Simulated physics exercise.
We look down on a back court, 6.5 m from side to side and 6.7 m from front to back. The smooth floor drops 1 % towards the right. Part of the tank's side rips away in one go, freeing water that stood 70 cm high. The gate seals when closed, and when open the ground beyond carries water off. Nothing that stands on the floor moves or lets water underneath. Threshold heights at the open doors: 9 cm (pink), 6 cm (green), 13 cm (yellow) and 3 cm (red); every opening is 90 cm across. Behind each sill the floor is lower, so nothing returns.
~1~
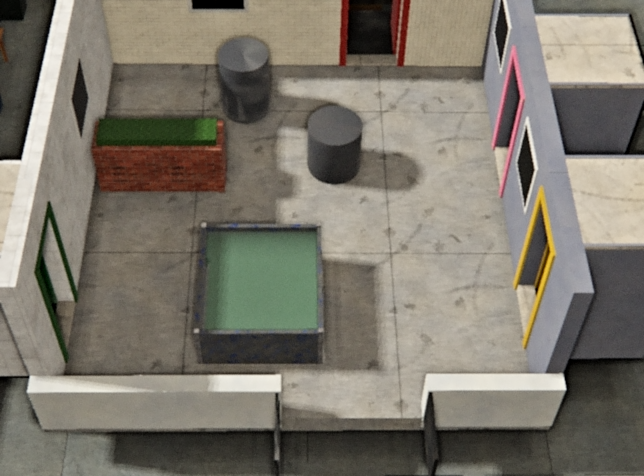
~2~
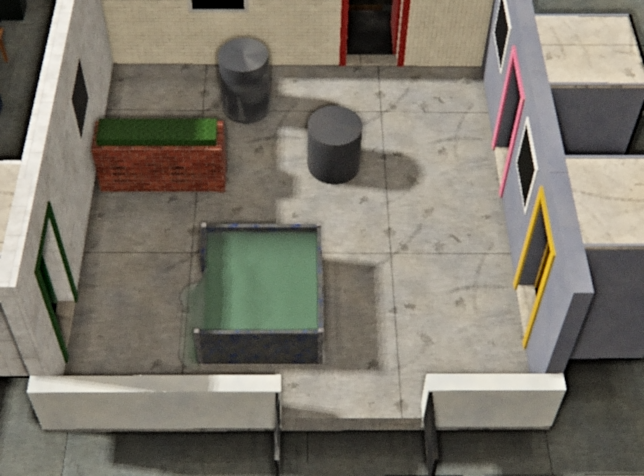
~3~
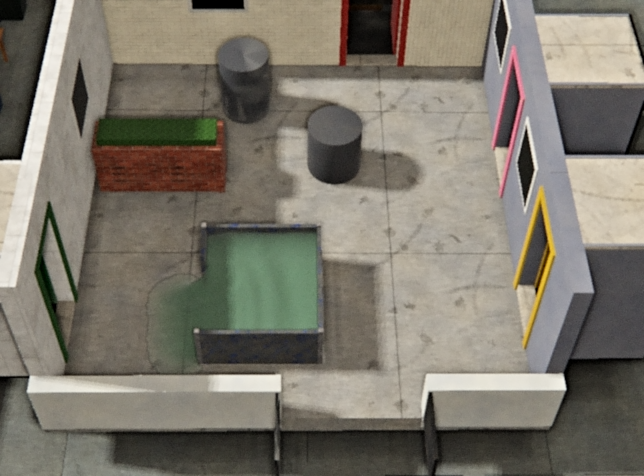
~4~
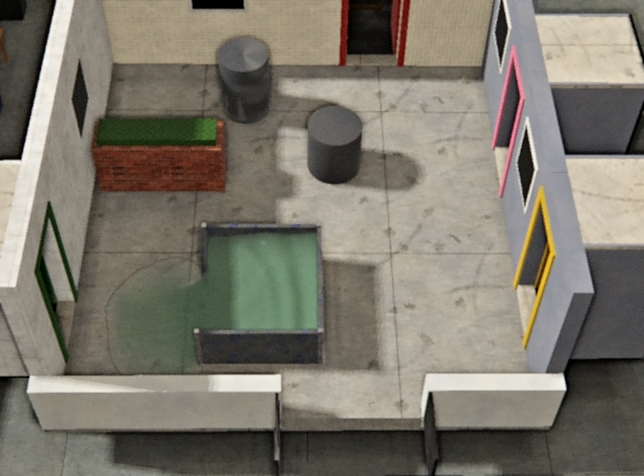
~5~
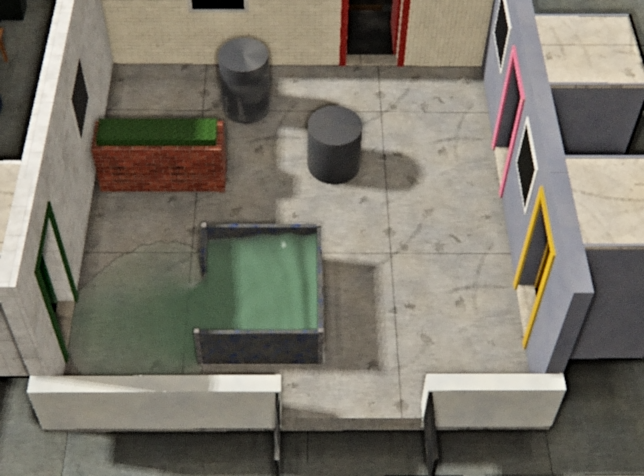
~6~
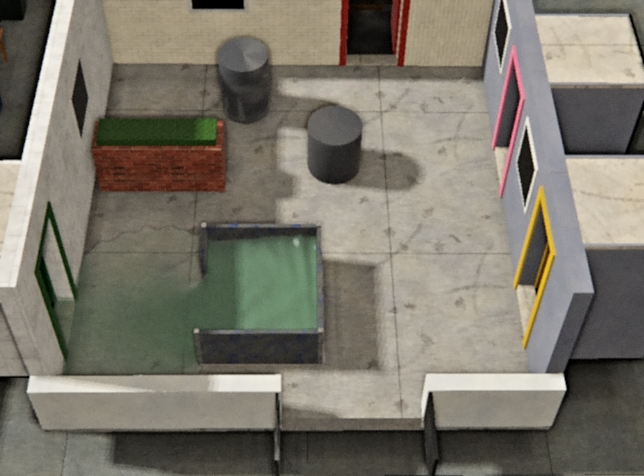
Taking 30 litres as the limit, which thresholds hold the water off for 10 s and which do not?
Within that time: At the pink door it keeps below the limit; at the green door it goes over the limit; at the yellow door it keeps below the limit; at the red door it stays under the limit.
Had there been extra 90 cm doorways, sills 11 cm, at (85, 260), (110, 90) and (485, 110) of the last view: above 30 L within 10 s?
In turn: Over, not over, under.
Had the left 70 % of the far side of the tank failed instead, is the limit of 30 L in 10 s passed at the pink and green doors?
Then: Pink not over, green below.
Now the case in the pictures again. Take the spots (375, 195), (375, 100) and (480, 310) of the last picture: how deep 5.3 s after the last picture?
Roughly 2, 0 and 1 cm, in turn.
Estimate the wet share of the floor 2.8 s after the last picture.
About 30 per cent.
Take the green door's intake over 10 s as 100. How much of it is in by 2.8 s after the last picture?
About 85 per cent.
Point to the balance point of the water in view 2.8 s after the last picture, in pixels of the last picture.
At about (184, 298).
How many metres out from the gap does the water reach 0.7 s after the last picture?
Some 3.2 m out.
Then, 0.7 s after the last picture water covers 15 % of the floor and is deepest (48 cm) near (60, 402); pink door not reached, green door 24 cm at the sill, 156 L in, yellow door not reached, red door not reached.
Then, 1.5 s after the last picture water covers 20 % of the floor and is deepest (35 cm) near (76, 303); pink door not reached, green door 30 cm at the sill, 334 L in, yellow door not reached, red door not reached.
Then, 2.8 s after the last picture water covers 30 % of the floor and is deepest (22 cm) near (104, 198); pink door not reached, green door 19 cm at the sill, 482 L in, yellow door not reached, red door not reached.
Then, 5.3 s after the last picture water covers 55 % of the floor and is deepest (12 cm) near (90, 216); pink door not reached, green door 10 cm at the sill, 567 L in, yellow door 2 cm at the sill, 0 L in, red door not reached.
Then, 9.3 s after the last picture water covers 75 % of the floor and is deepest (8 cm) near (498, 227); pink door 7 cm at the sill, 0 L in, green door 4 cm at the sill, 579 L in, yellow door 7 cm at the sill, 0 L in, red door 1 cm at the sill, 0 L in.
